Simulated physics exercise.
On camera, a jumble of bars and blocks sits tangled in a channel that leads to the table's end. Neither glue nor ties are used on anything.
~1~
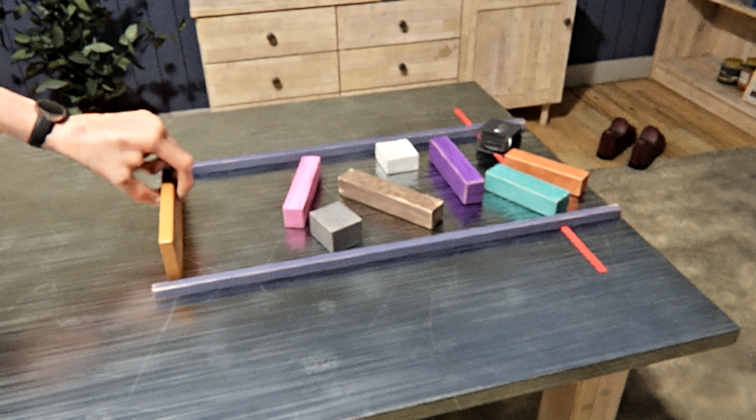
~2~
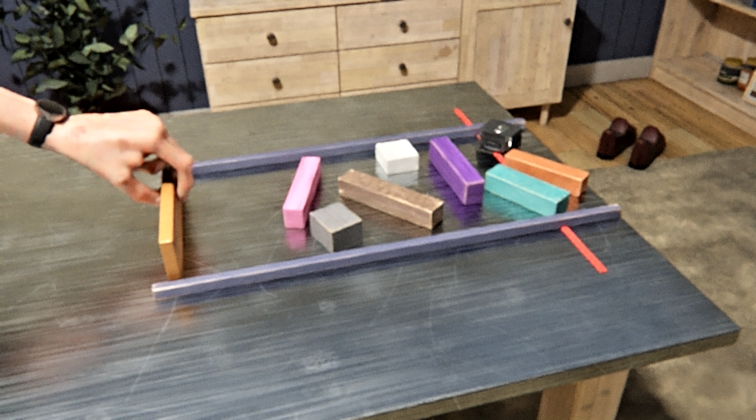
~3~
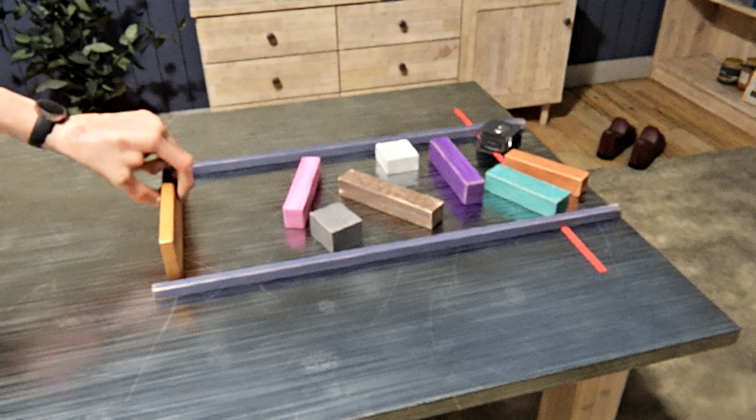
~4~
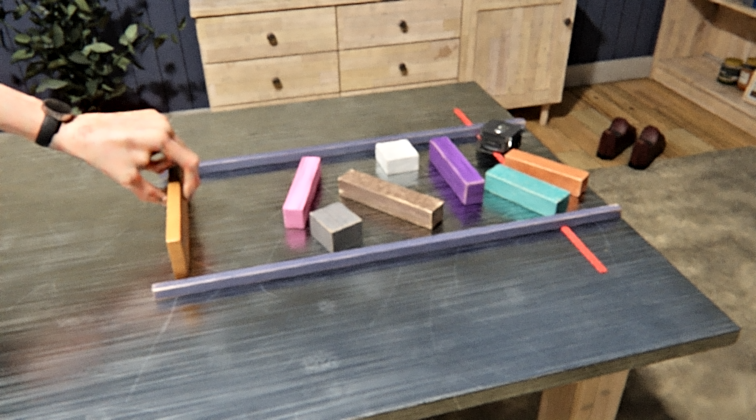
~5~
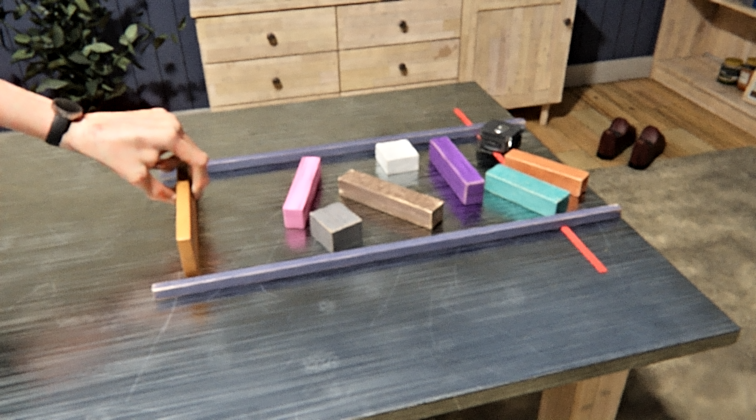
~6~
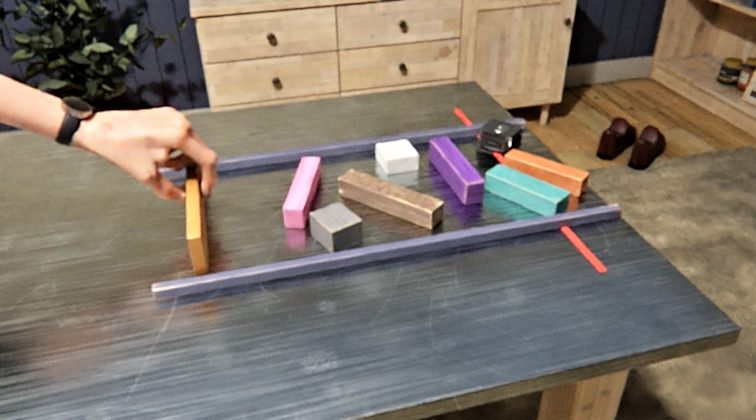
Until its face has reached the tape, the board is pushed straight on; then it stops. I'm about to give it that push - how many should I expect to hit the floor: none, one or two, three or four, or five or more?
Expect three or four.
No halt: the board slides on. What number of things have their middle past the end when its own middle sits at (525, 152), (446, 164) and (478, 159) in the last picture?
In order of the places given, that's 4, 0 and 1.
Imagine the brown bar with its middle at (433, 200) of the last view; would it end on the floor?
So it does not drop, then.
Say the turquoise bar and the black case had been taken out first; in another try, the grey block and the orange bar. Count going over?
Result: 2, then 2.
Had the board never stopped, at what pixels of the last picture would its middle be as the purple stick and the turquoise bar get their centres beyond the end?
The purple stick gives roughly (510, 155), the turquoise bar roughly (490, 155).
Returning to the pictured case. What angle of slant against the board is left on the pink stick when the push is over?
The angle comes out near 0 degrees.
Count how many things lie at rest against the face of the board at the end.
That number would be 2.
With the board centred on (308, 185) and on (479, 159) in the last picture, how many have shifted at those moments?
That gives 2 for the first and 8 for the second.
Early on, none off yet; orange bar at rest near (545, 172); black case at rest near (500, 139); turquoise bar at rest near (526, 191).
Finally, the number that fall off is three or four; lost, purple stick, turquoise bar, black case and orange bar.
